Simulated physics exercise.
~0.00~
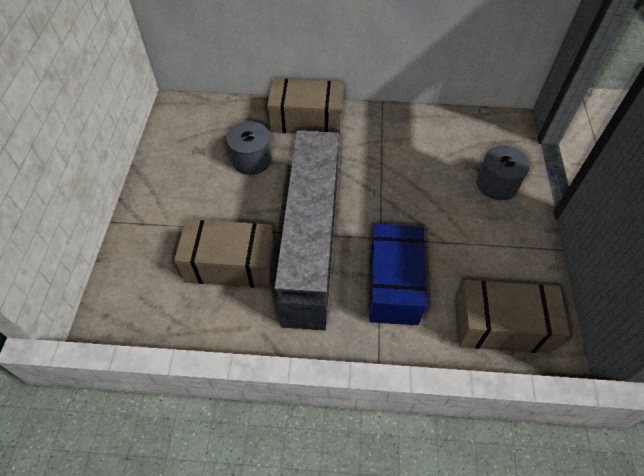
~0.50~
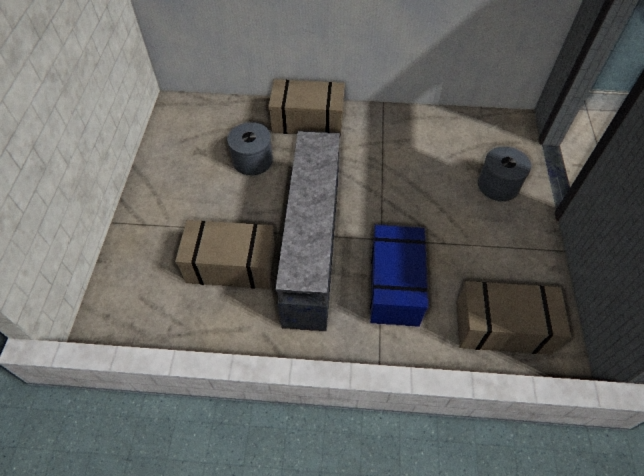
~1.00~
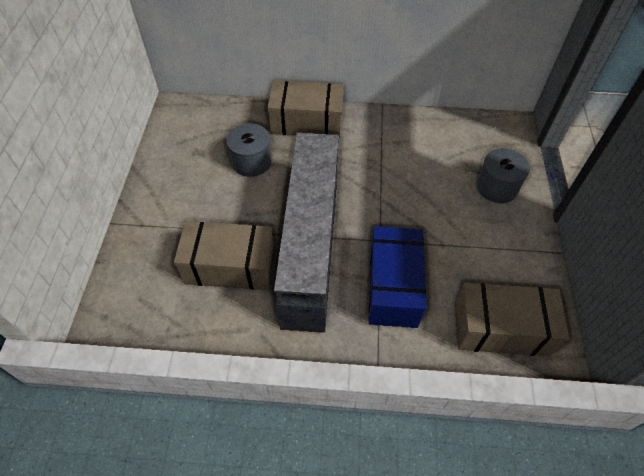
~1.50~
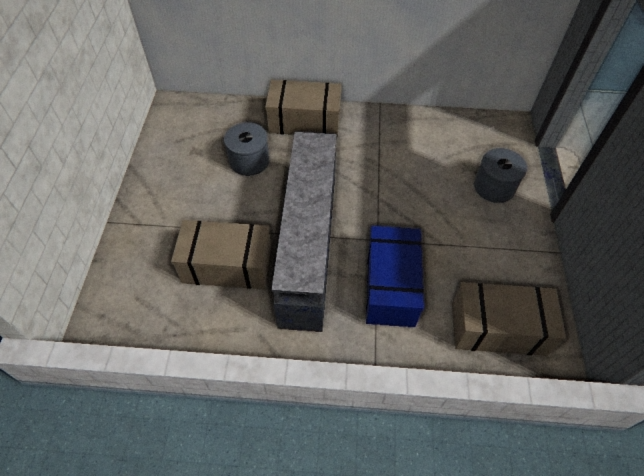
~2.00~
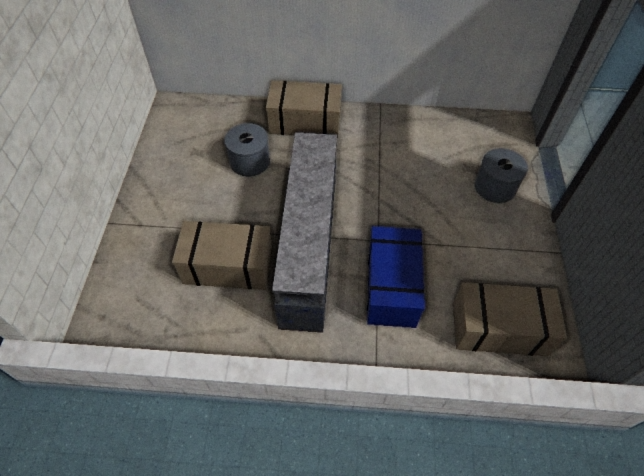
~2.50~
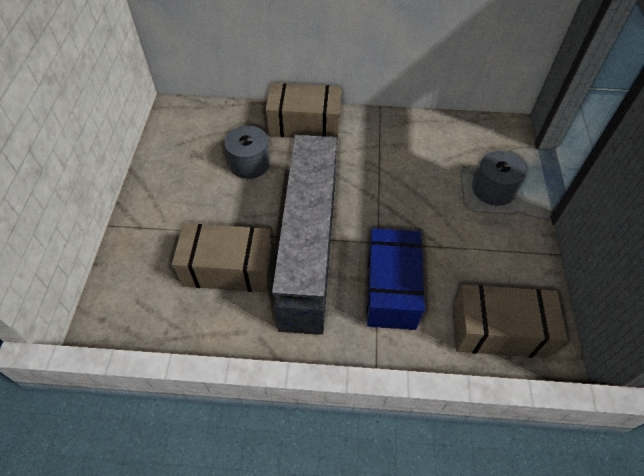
The footage shows a blue trunk, four brown trunks or boxes and grey tubs standing still around a stone-like block in a walled room, while water spreads outside and a small wet patch then appears around the right-hand tub.
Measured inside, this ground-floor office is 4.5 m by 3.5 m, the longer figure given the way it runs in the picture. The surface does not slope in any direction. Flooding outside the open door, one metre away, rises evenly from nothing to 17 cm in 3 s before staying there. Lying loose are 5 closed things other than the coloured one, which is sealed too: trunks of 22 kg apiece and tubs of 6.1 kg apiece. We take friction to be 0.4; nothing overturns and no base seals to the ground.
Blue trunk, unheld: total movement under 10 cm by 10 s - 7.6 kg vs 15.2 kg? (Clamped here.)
Both fail.
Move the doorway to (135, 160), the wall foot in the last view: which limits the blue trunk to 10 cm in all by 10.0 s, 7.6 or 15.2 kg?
Answer: The lower mass works.
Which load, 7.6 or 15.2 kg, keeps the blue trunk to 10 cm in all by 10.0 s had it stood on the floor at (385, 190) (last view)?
No load works.
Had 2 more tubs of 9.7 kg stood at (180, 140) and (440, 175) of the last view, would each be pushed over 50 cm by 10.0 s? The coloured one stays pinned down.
Beyond, beyond.
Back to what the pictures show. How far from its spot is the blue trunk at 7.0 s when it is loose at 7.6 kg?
I'd put it at roughly 50 cm.
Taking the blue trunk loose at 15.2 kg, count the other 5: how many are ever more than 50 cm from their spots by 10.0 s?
That comes to 3.
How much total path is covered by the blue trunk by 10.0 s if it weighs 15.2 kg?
I'd say close to 60 cm in total.
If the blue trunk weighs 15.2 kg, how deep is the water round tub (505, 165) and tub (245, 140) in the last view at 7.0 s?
Close to 8 and 3 centimetres.
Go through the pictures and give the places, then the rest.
The first frame shows the blue trunk at (399, 263) rests on the ground; water covers 0.0 m2; 0 of 6 have shifted.
The second frame shows the blue trunk at (400, 264) rests on the ground; 0.0 m2 under water; 0 of 6 have shifted.
The third frame shows the blue trunk at (399, 265), on the bottom; 0.0 m2 under water; 0 of 6 have shifted.
The fourth frame shows the blue trunk at (396, 265), on the bottom; 0.0 m2 under water; 0 of 6 have shifted.
The fifth frame shows the blue trunk at (397, 265) rests on the ground; 0.0 m2 under water; 0 of 6 have shifted.
The sixth frame shows the blue trunk at (397, 267) rests on the ground; 0.4 m2 under water; 0 of 6 have shifted.
After 3.5 s the blue trunk would be 0 cm from its start with 7.6 kg and 0 cm from its start with 15.2 kg; 0 cm of water round it then.
After 4.5 s the blue trunk would be 9 cm from its start with 7.6 kg and 1 cm from its start with 15.2 kg; 3 cm of water round it then.
After 7.0 s the blue trunk would be 52 cm from its start with 7.6 kg and 35 cm from its start with 15.2 kg; 5 cm of water round it then.
After 10.0 s the blue trunk would be 59 cm from its start with 7.6 kg and 54 cm from its start with 15.2 kg; 6 cm of water round it then.
